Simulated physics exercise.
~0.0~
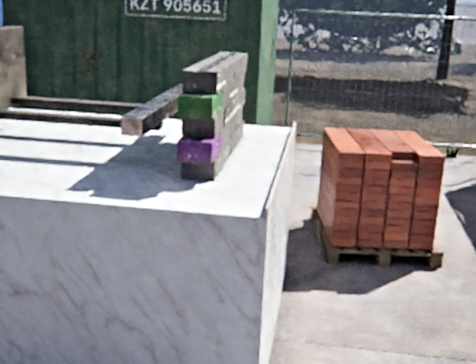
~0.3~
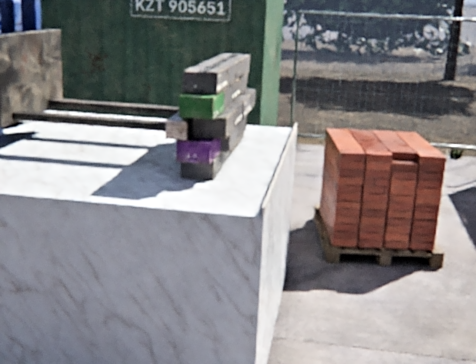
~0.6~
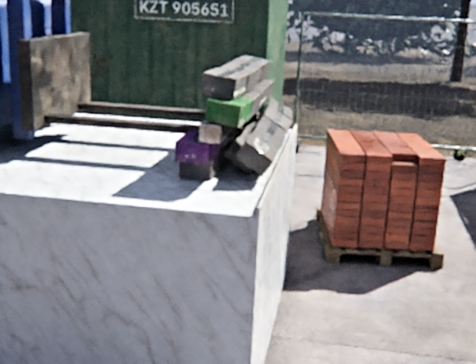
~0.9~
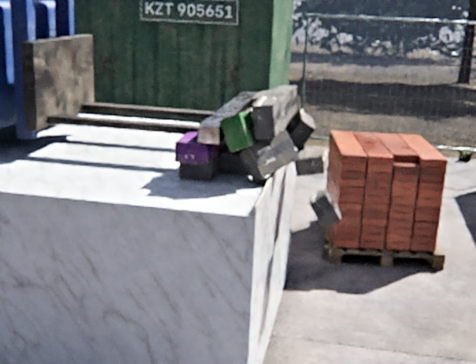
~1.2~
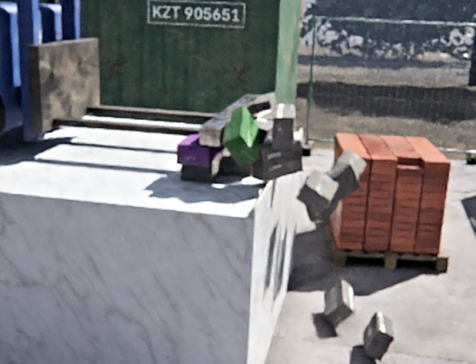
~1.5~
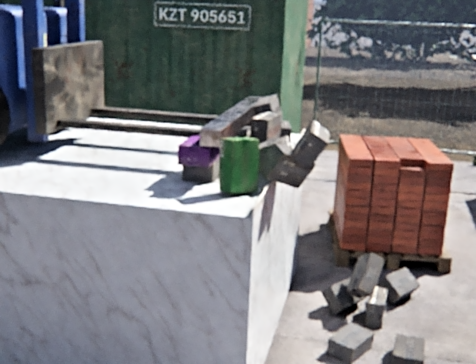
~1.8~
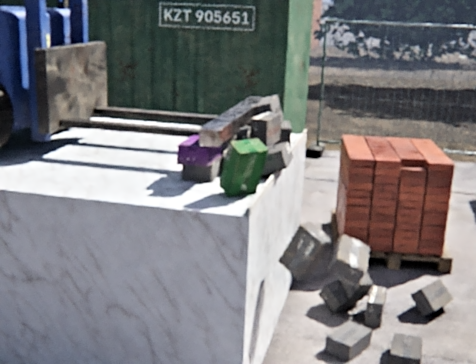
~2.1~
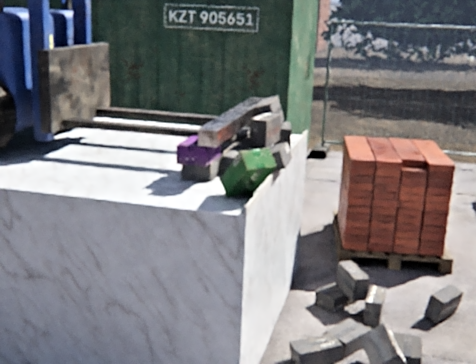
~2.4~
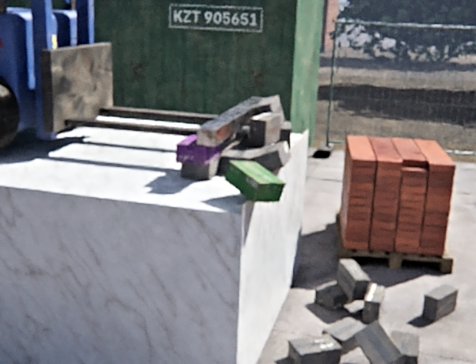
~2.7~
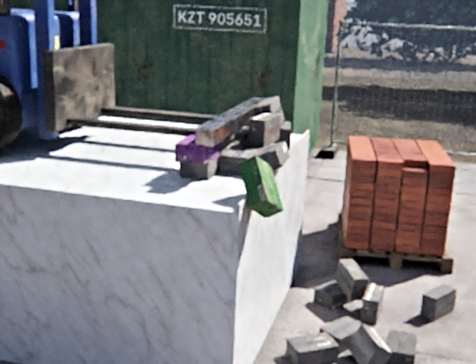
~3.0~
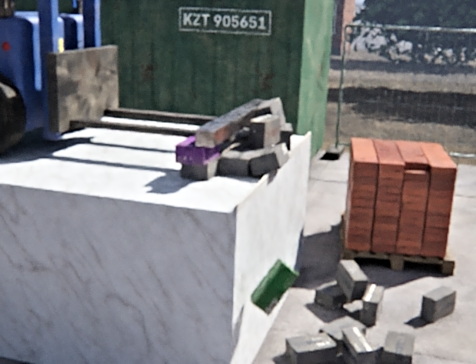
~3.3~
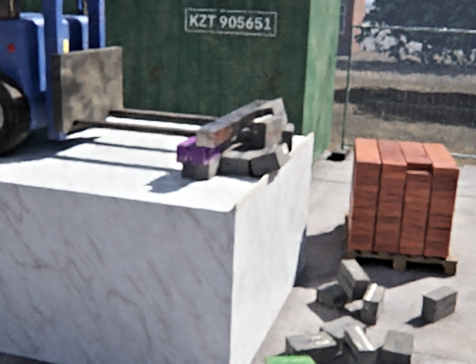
Stacked grey blocks toppling off a marble-patterned ledge as a forklift pushes a beam, the green one falling last, the purple staying.
